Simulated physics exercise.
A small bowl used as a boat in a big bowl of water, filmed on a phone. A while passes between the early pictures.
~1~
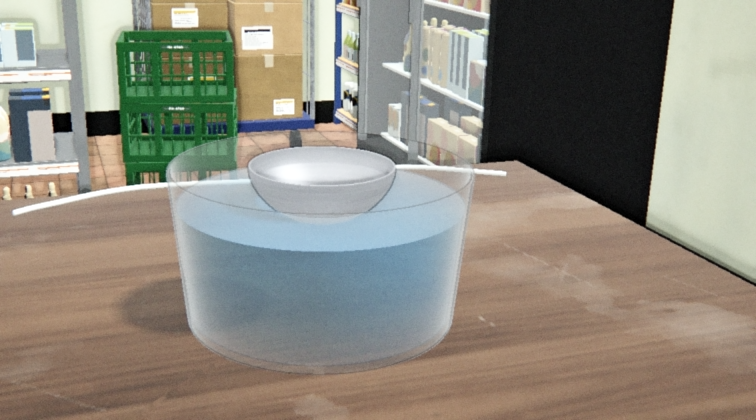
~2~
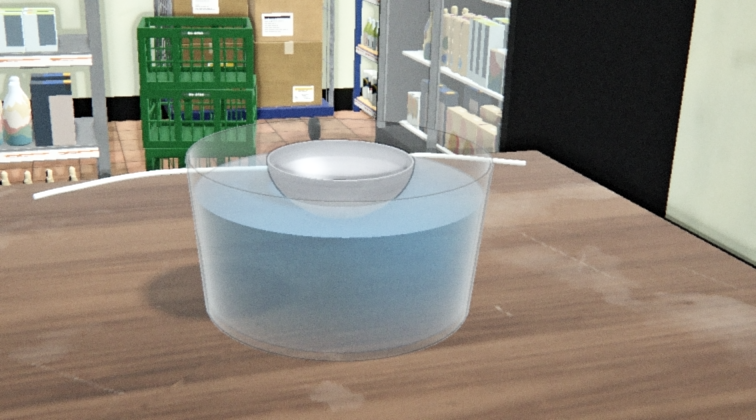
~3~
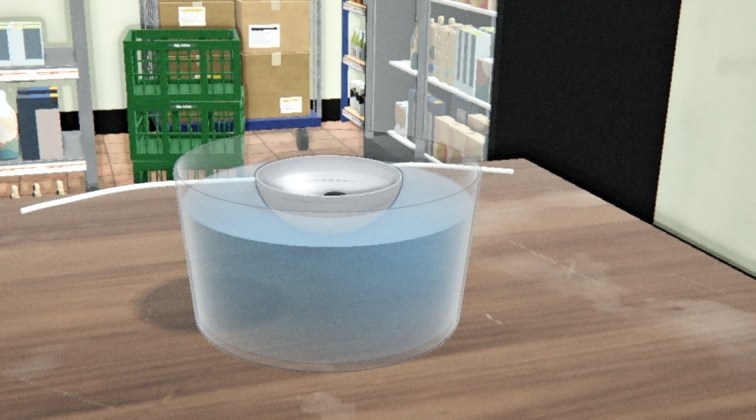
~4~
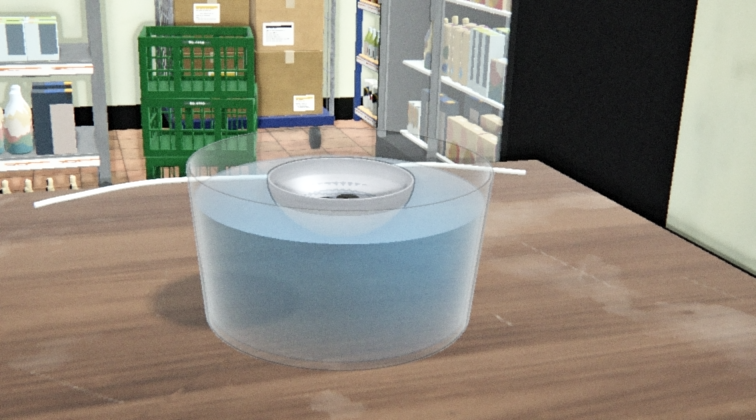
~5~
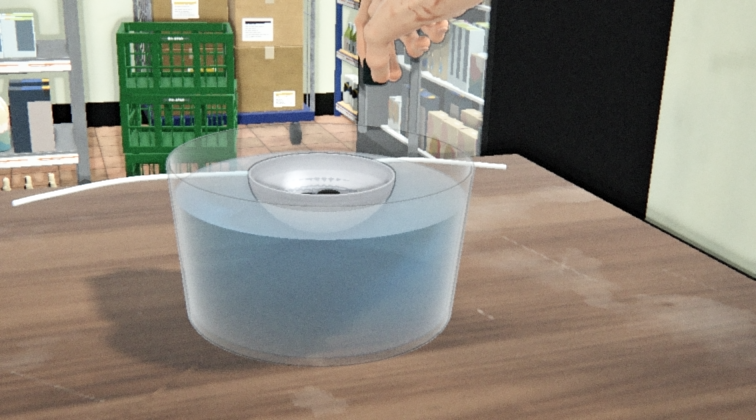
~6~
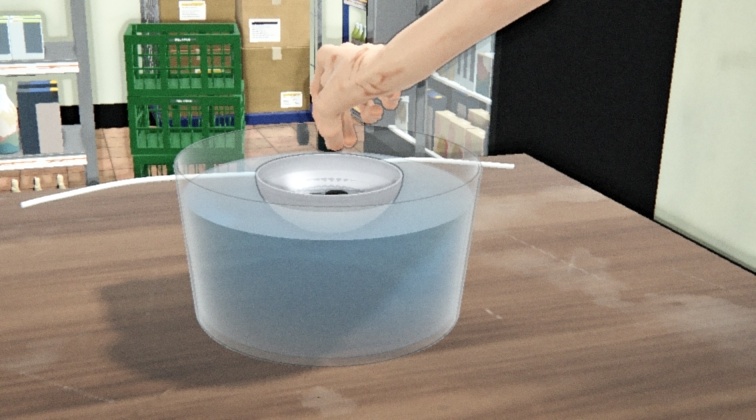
Small bowl floating lower in a clear tub of water as dark pieces appear inside, then a hand reaching in above it.
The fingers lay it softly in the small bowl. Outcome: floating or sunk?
Floating.
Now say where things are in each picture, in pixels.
Small bowl (322, 167) empty; about two thirds of its side above the surface, in the first picture.
Small bowl (341, 161) with one aboard; about half of its side above the surface, in the second picture.
Small bowl (329, 176) with two aboard; about half of its side above the surface, in the third picture.
Small bowl (341, 179) with three aboard; about a third of its side above the surface, in the fourth picture.
Small bowl (322, 175) with three aboard; about a third of its side above the surface; the next iron weight in the hand at (375, 72), in the fifth picture.
Small bowl (330, 175) with three aboard; about a third of its side above the surface; the next iron weight in the hand at (330, 138), in the sixth picture.
Shortly, the iron weight is in and the small bowl dips.
Then, it steadies; about a fifth of its side above the surface.
At the finish, the small bowl floats; about a fifth of its side above the surface.
